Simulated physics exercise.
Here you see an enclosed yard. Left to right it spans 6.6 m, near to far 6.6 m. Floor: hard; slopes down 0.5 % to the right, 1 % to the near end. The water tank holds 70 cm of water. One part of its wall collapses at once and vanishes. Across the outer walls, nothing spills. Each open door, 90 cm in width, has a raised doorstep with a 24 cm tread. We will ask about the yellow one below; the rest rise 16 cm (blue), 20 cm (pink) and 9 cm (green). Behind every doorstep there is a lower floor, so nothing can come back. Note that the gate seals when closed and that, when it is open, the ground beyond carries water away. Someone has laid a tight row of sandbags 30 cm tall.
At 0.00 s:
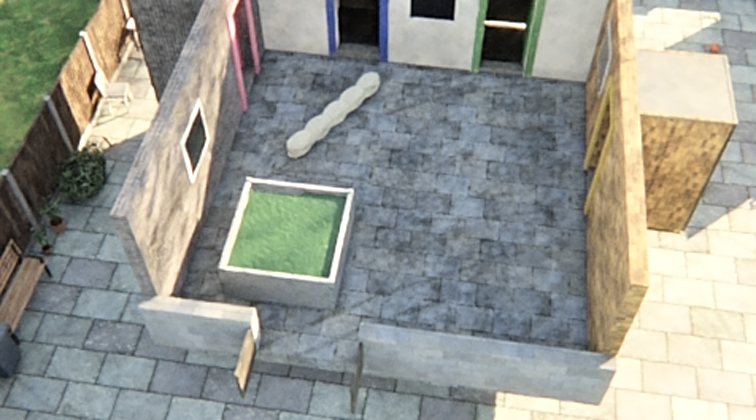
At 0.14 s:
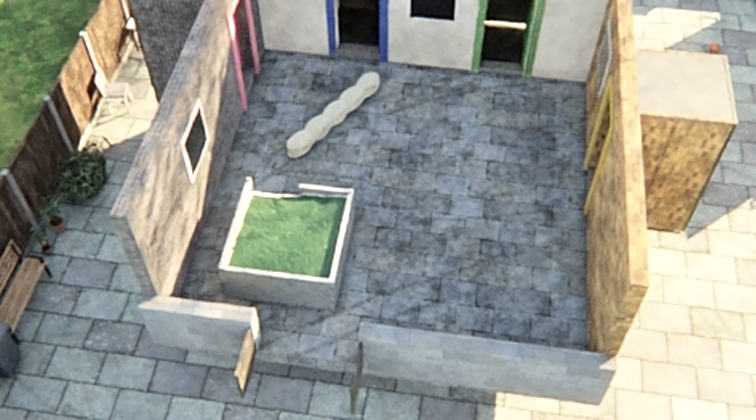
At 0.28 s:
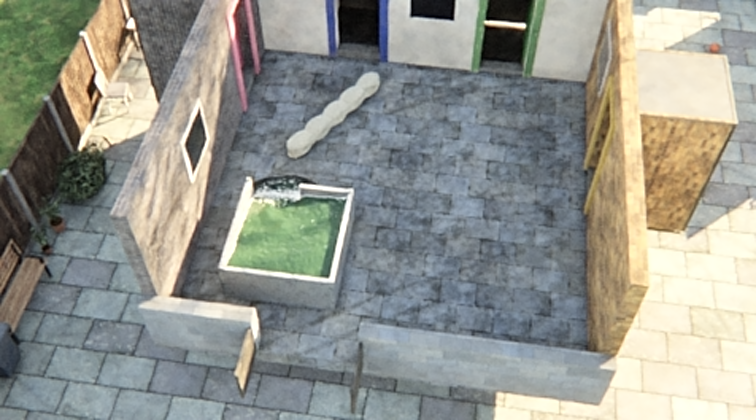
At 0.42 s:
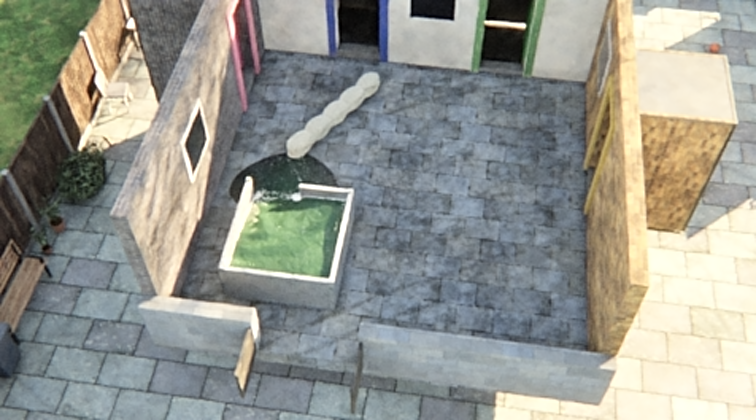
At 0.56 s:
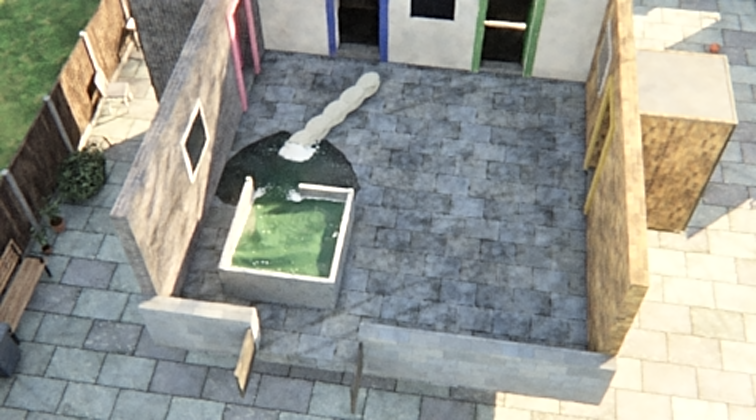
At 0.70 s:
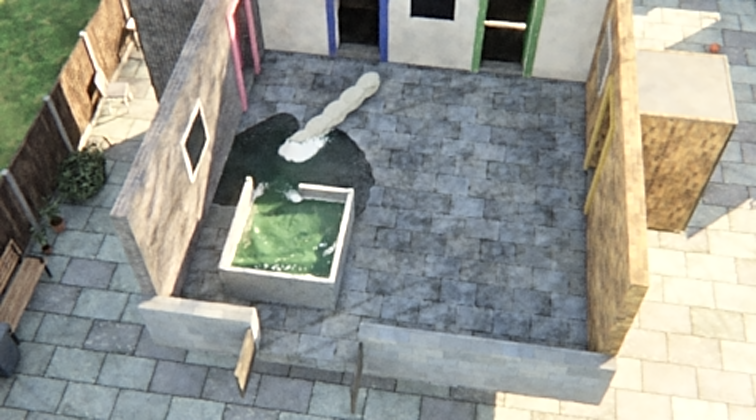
Green water sits still in a square tank inside a walled, paved yard until part of the tank's far wall vanishes. Water pours out through the gap and spreads as a dark patch across the paving behind the tank, reaching the near end of a pale, lumpy barrier, where white foam appears, and widening around it.
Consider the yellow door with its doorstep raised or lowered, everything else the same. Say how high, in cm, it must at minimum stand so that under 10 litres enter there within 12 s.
It must stand at least about 6 cm high.
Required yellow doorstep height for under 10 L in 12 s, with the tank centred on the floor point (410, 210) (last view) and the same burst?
5.5 cm or thereabouts.
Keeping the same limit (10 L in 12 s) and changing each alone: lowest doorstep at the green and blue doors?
Roughly 7.0 cm for the green door and roughly 10.5 cm for the blue door.
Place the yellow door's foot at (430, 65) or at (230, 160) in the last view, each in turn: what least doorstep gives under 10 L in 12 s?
Minimums: Roughly 8.0 cm and 17 cm.
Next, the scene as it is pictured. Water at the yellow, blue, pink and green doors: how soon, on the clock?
Yellow = 4.5 s, blue = 2.2 s, pink = 1.1 s, green = 2.4 s.
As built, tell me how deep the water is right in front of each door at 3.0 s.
Lab note, depth in cm: Yellow 0; blue 11; pink 10; green 11.
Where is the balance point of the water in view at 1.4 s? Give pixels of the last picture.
Around (290, 217).
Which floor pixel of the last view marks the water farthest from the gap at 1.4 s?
(265, 52).
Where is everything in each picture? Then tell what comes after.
Still water, 70 cm deep, in the water tank at (288, 231); the yellow door at (598, 151) is dry, in the first picture.
The gap is on the far side, the front 0.3 m out at a hidden place; the back of the water tank holds 70 cm, in the second picture.
Water pours out on the far side and has run 0.8 m, to (294, 179); about 10 cm deep outside, 70 cm at the back, in the third picture.
The front is at (304, 157), 1.3 m from the gap on the far side; 1.7 m2 of floor is wet, 70 cm left at the back, in the fourth picture.
The gap is on the far side, the front 1.8 m out at (281, 135); the back of the water tank holds 63 cm, in the fifth picture.
The gap is on the far side, the front 2.3 m out at (283, 116); the back of the water tank holds 59 cm; 4.0 m in a straight line remain to the yellow door at (598, 151), in the sixth picture.
After 1.4 s water covers 20 % of the floor, deepest (32 cm) near (288, 155); it has not reached the yellow door.
After 3.0 s water covers 40 % of the floor, deepest (26 cm) near (290, 55); it has not reached the yellow door.
After 12.0 s water covers 95 % of the floor, deepest (12 cm) near (569, 378); 6 cm at the yellow door, 0 litres in over its 10 cm doorstep.
At the yellow door as built, the water arrived by 4.7 s and peaked near 9 cm at 7.6 s.
Run again over the same 12 s with other heights there, 14 litres in over 5.5 cm, 4 litres over 7 cm. The limit of 10 litres is kept from about 6 cm up.
